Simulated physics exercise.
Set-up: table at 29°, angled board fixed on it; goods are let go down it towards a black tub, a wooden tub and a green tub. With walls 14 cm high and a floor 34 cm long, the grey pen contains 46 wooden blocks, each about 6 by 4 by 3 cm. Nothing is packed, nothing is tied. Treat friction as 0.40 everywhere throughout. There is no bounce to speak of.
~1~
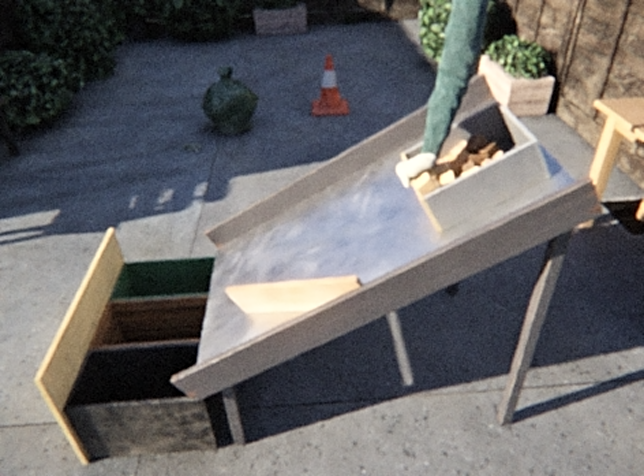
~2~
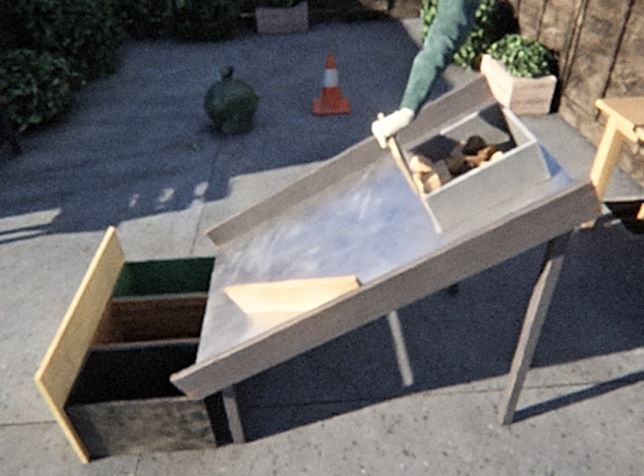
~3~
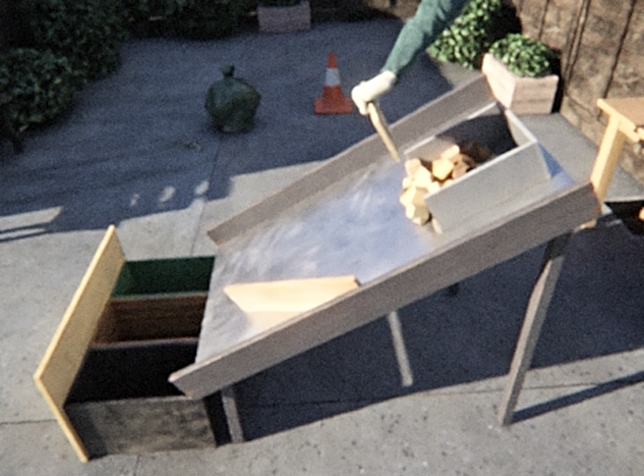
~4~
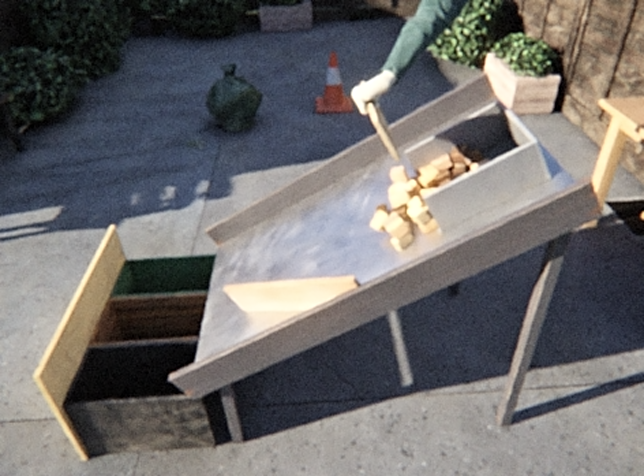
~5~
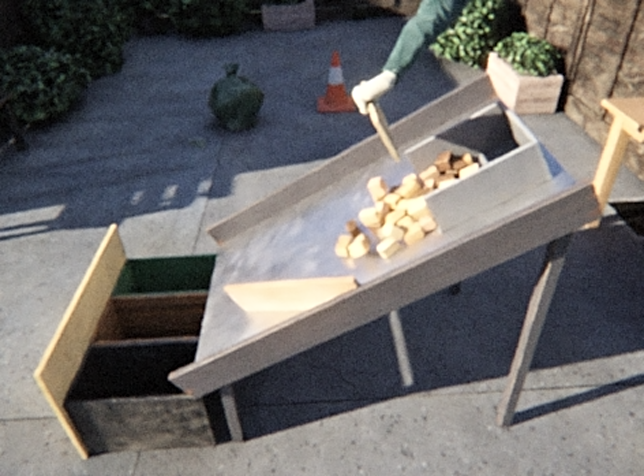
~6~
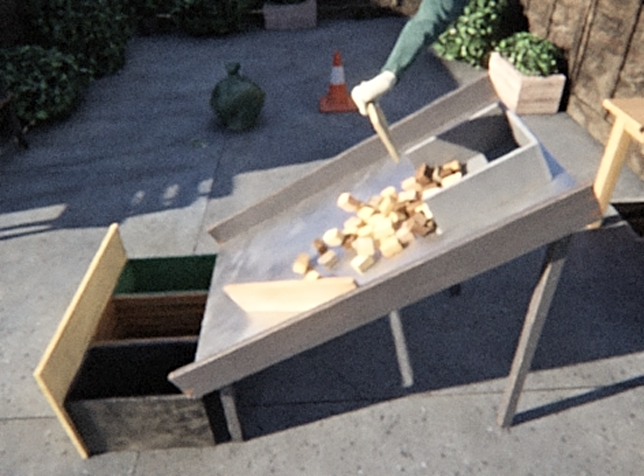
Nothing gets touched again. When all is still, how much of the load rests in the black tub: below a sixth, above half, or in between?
The black tub holds below a sixth of it.
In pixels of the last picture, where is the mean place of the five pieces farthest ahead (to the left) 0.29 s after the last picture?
The five leading pieces sit around (232, 289).
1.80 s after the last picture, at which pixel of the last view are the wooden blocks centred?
The centre sits near (153, 356).
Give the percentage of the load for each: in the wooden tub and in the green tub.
About 95 and 5 per cent.
Then, 0.29 s after the last picture, 1 still in the grey pen, 44 on the slope and 1 in the air.
Then, 0.65 s after the last picture, 11 in the wooden tub, 31 on the slope and 4 in the air.
Then, 1.15 s after the last picture, 37 in the wooden tub, 3 in the green tub, 5 on the slope and 1 in the air.
Outcome (1.80 s after the last picture), 43 in the wooden tub and 3 in the green tub. Asked share, 0 of 46, 0 per cent.
